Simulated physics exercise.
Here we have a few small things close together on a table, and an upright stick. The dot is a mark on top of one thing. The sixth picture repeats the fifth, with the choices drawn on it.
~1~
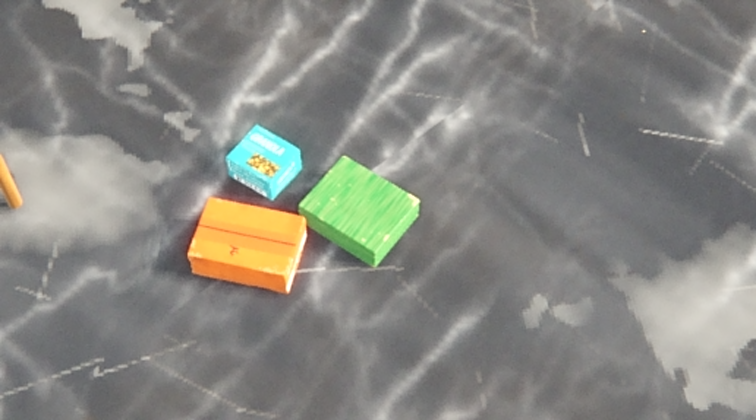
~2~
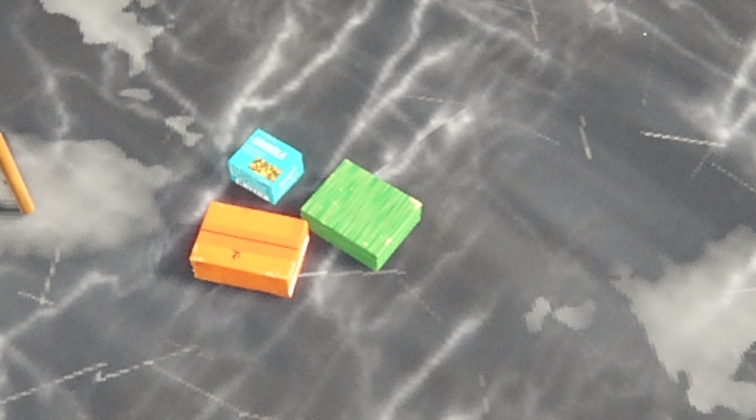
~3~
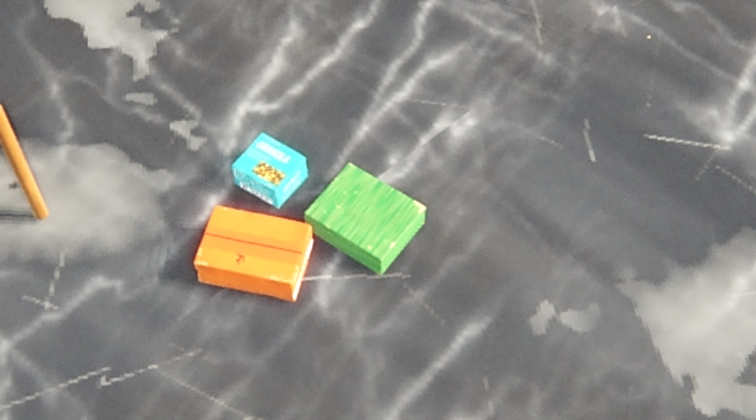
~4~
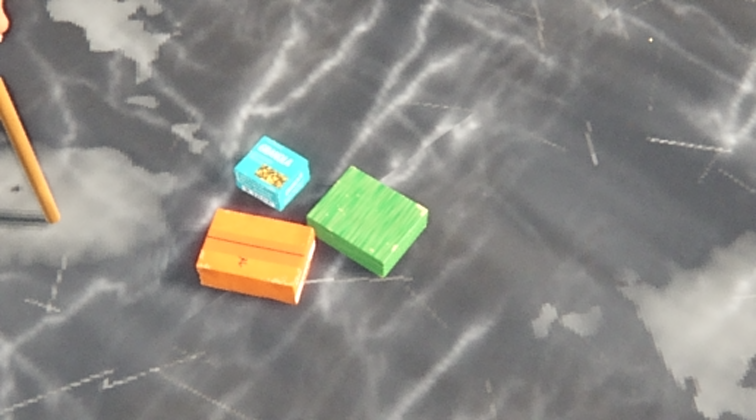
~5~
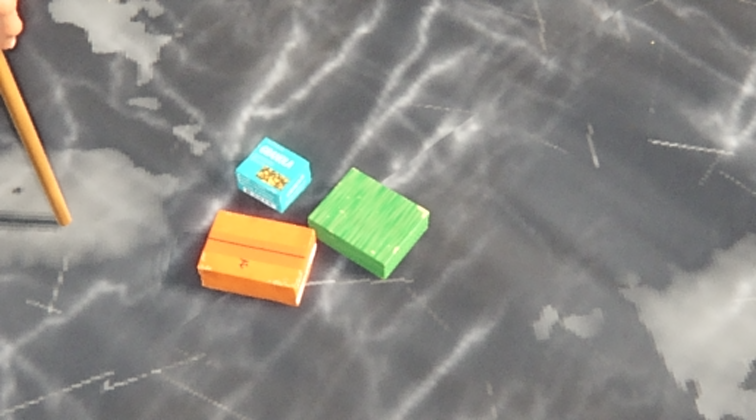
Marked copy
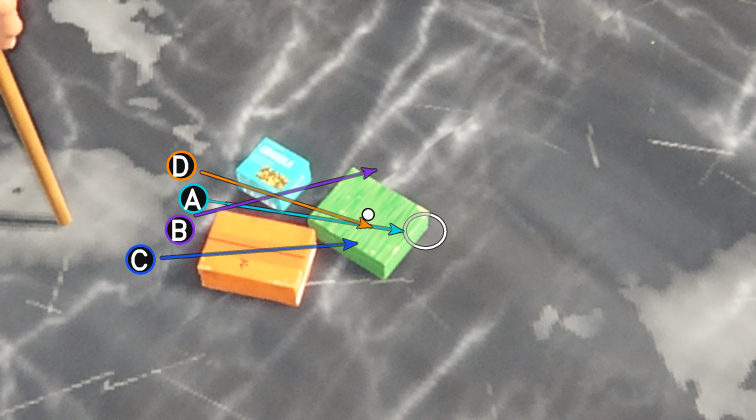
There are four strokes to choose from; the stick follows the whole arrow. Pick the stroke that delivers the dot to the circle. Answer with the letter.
Stroke D brings the dot into the ring.
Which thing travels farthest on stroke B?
It is the turquoise packet.
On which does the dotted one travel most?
A.
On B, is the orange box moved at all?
No.
On the marked copy, A from (226, 204) to (403, 231); B from (195, 215) to (376, 170); C from (161, 258) to (356, 243); D from (201, 172) to (371, 227); the ring at (425, 231); the white dot at (369, 214).
With D. Early on, foot of the stick (262, 192); green block (369, 223); turquoise packet (297, 180).
Further on, foot of the stick (323, 212); green block (377, 225); turquoise packet (333, 173).
At the end, foot of the stick (371, 228); green block (422, 241); turquoise packet (336, 172); the dot on the green block is in the ring.
As for the rest, A leaves the dotted thing at (455, 244); B leaves the dotted thing at (369, 223); C leaves the dotted thing at (391, 211).
